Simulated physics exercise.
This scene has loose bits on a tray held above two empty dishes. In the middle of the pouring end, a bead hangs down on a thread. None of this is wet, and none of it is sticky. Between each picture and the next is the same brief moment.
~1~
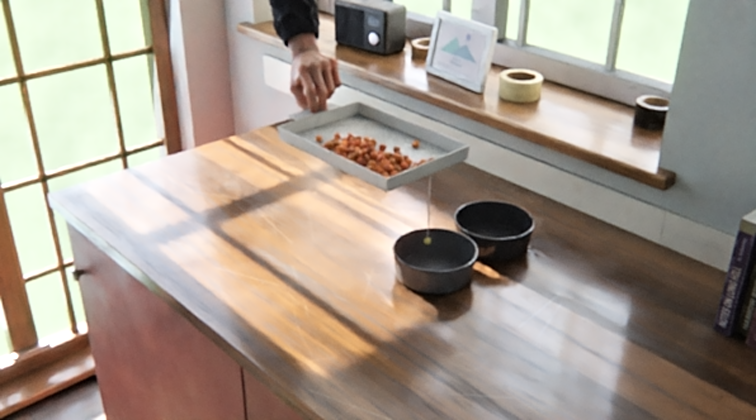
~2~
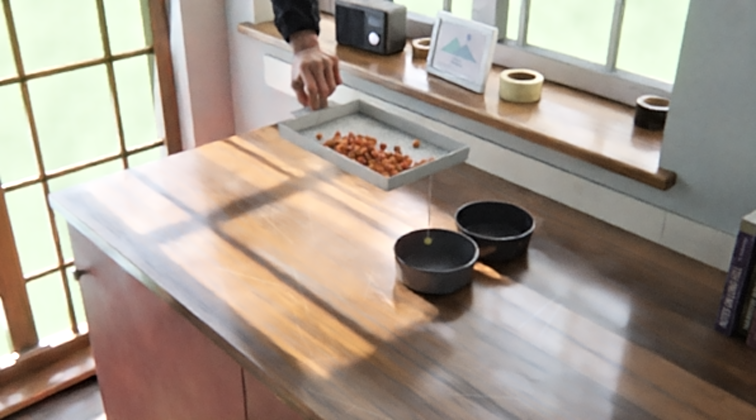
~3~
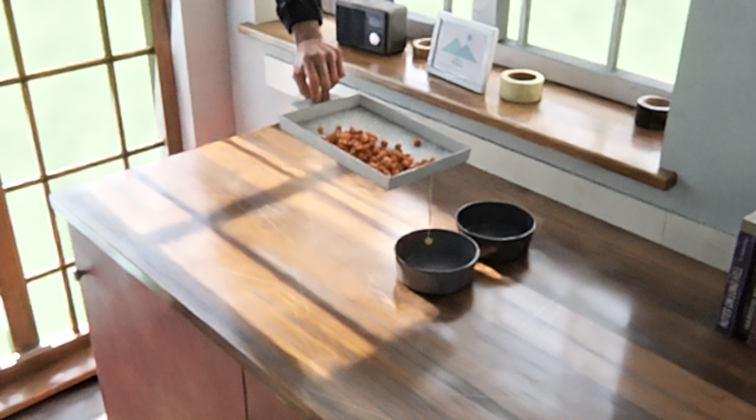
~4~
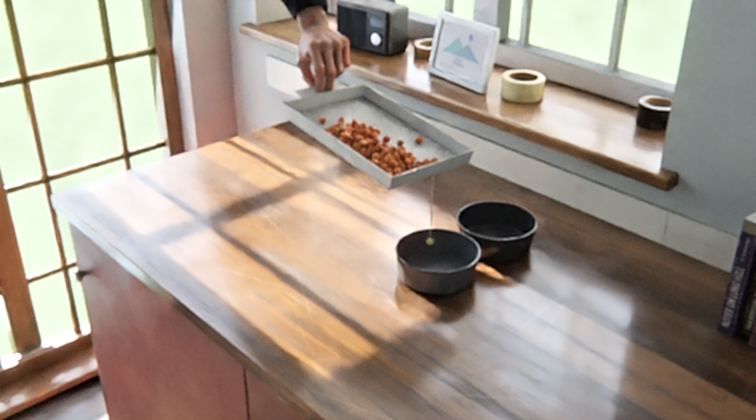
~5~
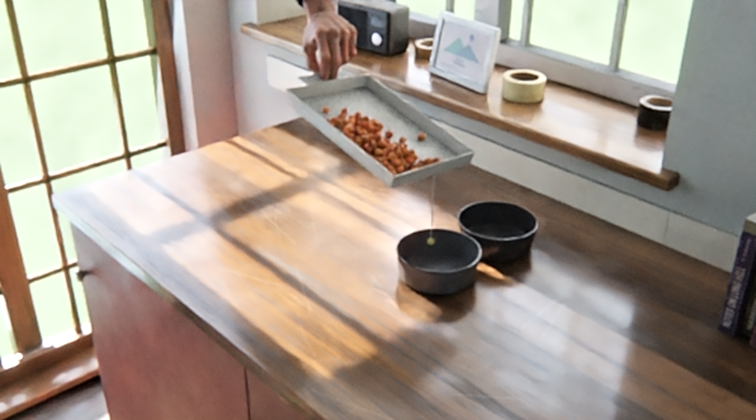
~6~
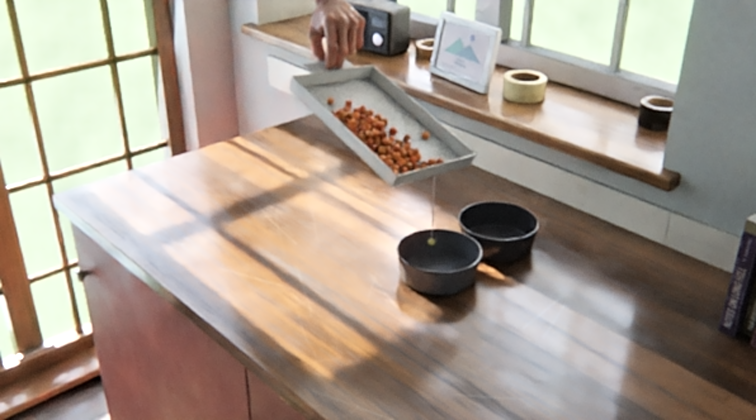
At first, a hand holds a pale tray of reddish-brown bits nearly level above a wooden counter with two empty dark bowls. The hand then gradually raises the far end of the tray, steepening its slant toward the bowls, and the bits shift slightly toward the lower end.
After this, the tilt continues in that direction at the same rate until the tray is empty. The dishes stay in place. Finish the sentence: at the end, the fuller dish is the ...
At the end, the fuller dish is the left-hand one.
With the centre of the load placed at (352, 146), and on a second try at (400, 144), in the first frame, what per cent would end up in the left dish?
In order, 40 per cent then 40 per cent.
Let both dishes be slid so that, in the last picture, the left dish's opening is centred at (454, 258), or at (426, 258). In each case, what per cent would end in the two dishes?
You'd see around 80 per cent and then around 50 per cent.
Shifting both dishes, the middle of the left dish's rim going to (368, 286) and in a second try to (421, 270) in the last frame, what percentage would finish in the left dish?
Trial 1 0%, trial 2 10%.
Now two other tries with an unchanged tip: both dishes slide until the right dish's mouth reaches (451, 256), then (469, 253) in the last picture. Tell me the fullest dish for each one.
The dish to the right; the dish to the right.
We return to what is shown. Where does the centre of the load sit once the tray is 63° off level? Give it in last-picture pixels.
(435, 148).
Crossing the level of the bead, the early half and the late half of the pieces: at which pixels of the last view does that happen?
The opening half passes (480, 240), the closing half (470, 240).
Shortly afterwards, tray tipped steeply; all but a few on the tray; only a few in the air.
Next, tray tipped past a quarter turn; all but a few on the tray; only a few in the right dish; only a few outside both.
Some moments later, tray tipped past a quarter turn; near a third in the left dish; near a quarter in the right dish; near half outside both; only a few in the air.
In the end, tray tipped past a quarter turn; near a third in the left dish; near a quarter in the right dish; near half outside both.
